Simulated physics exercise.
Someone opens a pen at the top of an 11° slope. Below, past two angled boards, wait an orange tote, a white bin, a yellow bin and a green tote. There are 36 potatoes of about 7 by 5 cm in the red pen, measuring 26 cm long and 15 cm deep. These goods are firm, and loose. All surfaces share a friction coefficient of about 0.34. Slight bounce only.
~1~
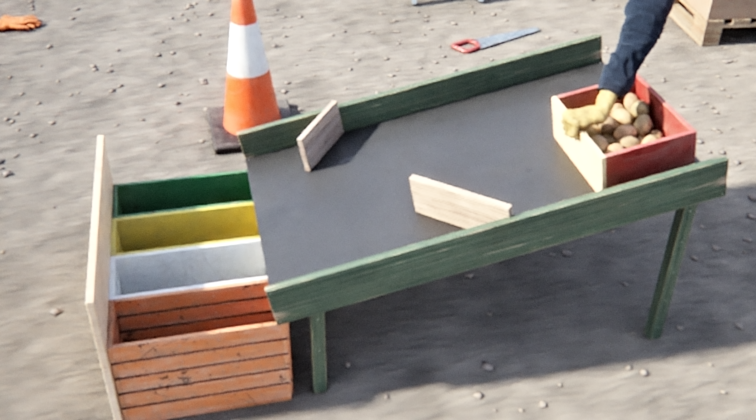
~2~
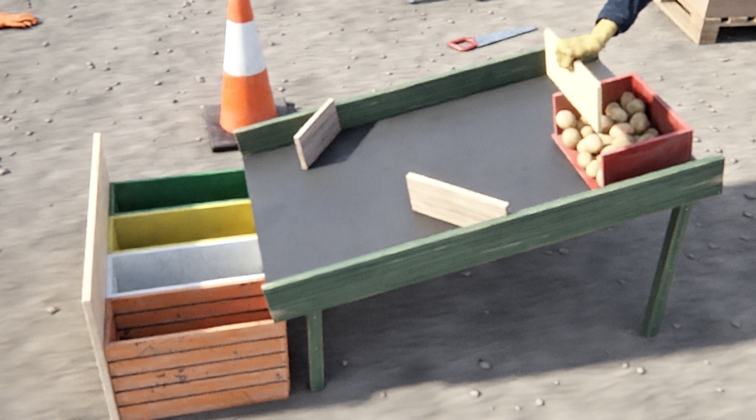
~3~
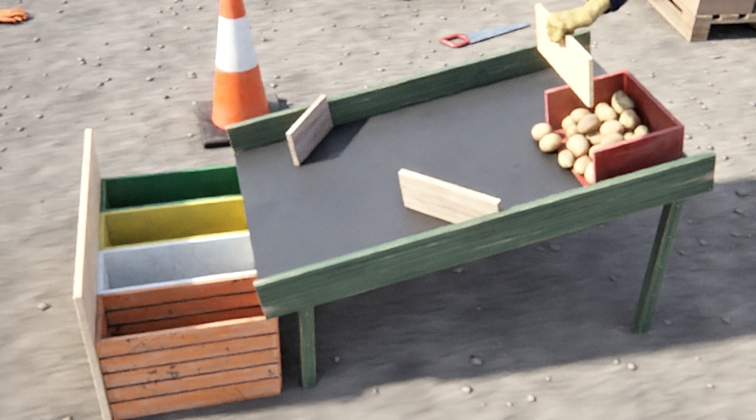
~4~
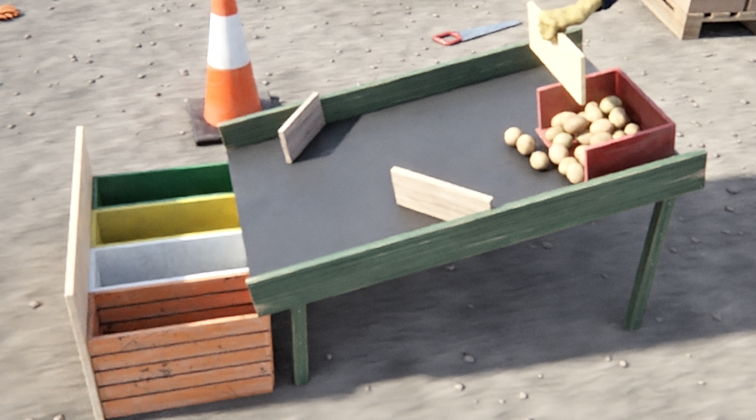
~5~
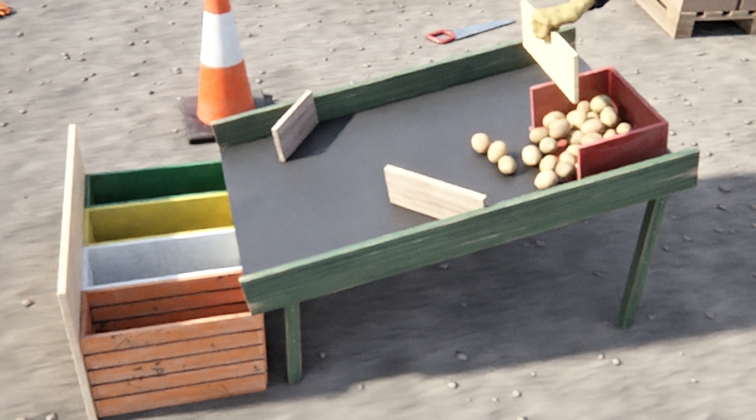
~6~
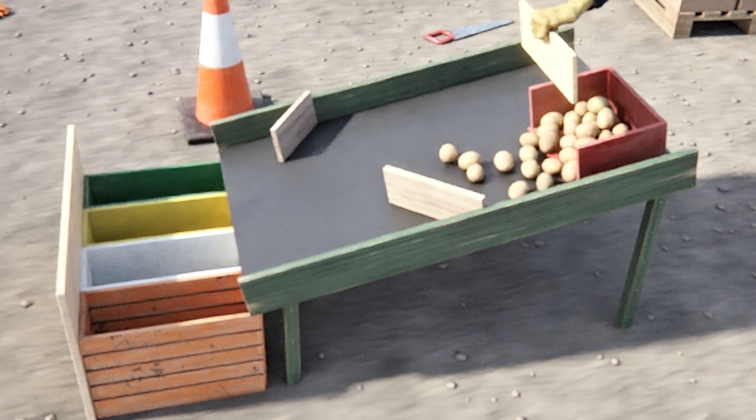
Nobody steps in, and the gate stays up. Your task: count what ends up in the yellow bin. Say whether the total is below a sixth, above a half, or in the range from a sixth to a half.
At least a sixth, at most half.
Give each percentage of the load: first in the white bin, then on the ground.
Around 10 % in the first place and around 0 % in the second.
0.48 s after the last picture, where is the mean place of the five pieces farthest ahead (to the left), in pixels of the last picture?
Close to (371, 184).
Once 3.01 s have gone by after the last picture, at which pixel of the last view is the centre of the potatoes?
(414, 179).
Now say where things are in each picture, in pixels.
In the first frame (places track the rim corner closest to us here), red pen (605, 156); yellow bin (115, 255); all still inside.
In the second frame, red pen (602, 154).
In the third frame, red pen (593, 151); 3 out, the lowest potato at (567, 159).
In the fourth frame, red pen (585, 148); 4 out, the lowest potato at (540, 161).
In the fifth frame, red pen (578, 147); 7 out, the lowest potato at (507, 165).
In the sixth frame, red pen (577, 147); yellow bin (86, 246); 10 out, the lowest potato at (449, 154).
Then, 0.48 s after the last picture, 18 still in the red pen and 18 on the slope.
Then, 1.08 s after the last picture, 10 still in the red pen, 1 in the white bin, 1 in the yellow bin, 23 on the slope and 1 in the air.
Then, 1.93 s after the last picture, 8 still in the red pen, 3 in the white bin, 4 in the yellow bin, 19 on the slope and 2 in the air.
Final count (3.01 s after the last picture), 7 still in the red pen, 4 in the white bin, 11 in the yellow bin, 1 in the green tote and 13 on the slope. Asked share, 11 of 36, 31 per cent.
